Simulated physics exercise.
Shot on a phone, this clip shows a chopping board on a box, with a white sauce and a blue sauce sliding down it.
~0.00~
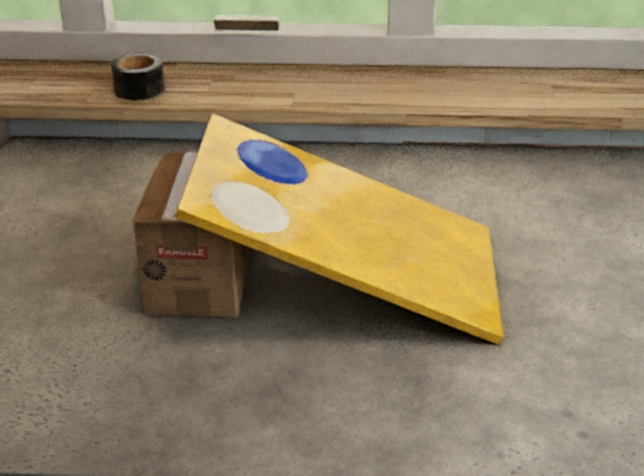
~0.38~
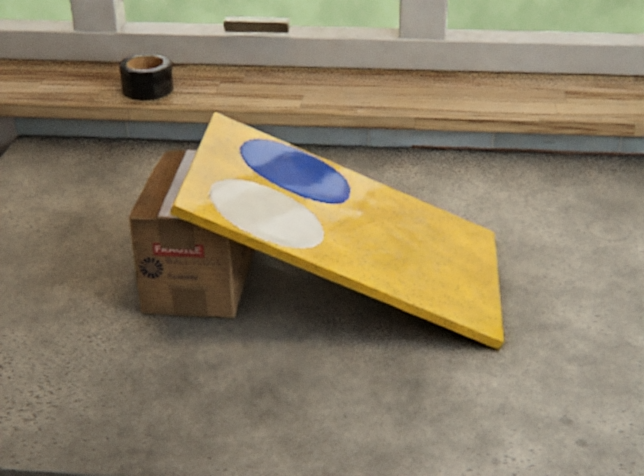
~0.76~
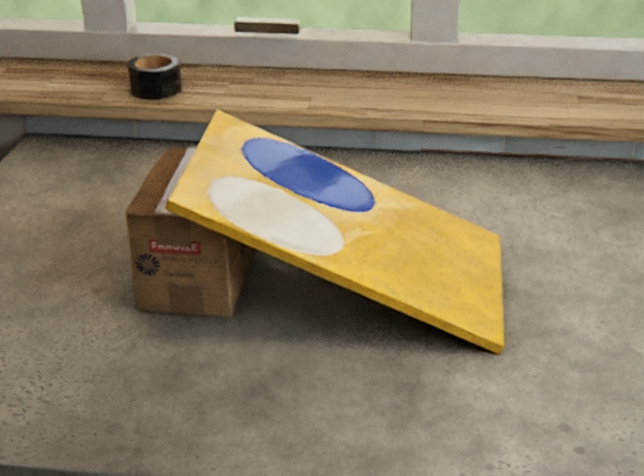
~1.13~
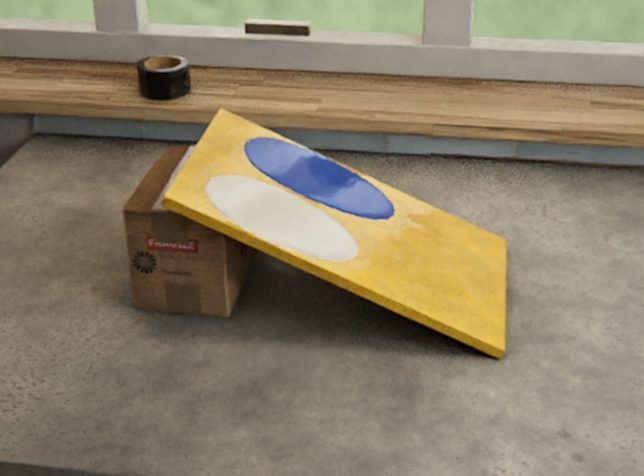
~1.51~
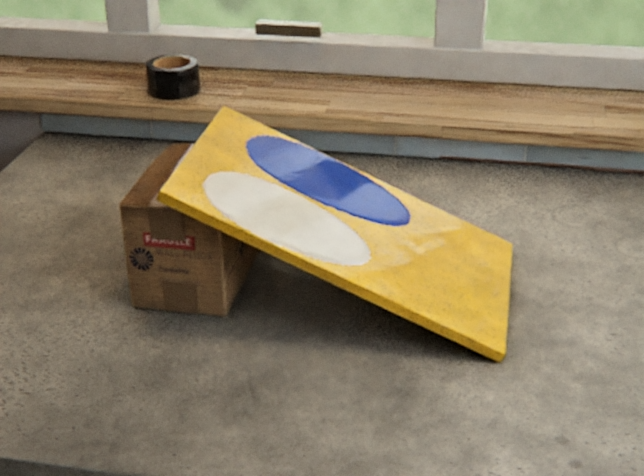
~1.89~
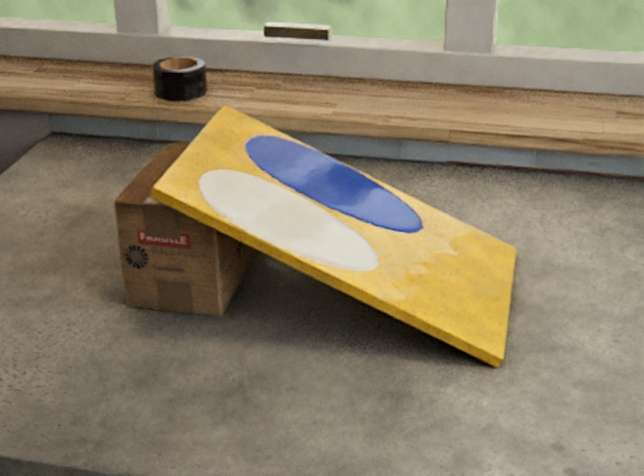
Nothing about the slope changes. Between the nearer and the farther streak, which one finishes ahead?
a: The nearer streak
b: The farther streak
(b) The farther streak.
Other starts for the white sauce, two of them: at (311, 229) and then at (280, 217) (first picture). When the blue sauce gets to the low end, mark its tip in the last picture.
Tip, last view - start 1: (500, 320), start 2: (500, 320).
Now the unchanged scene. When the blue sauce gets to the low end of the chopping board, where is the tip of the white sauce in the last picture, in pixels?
Tip position, last frame: Approx. (463, 304) px.
Around 3.9 s, the white sauce is three quarters of the way down; the blue sauce is three quarters of the way down.
Around 5.7 s, the white sauce is three quarters of the way down; the blue sauce is close to the edge.
Around 7.1 s, the white sauce is close to the edge; the blue sauce is at the low edge.
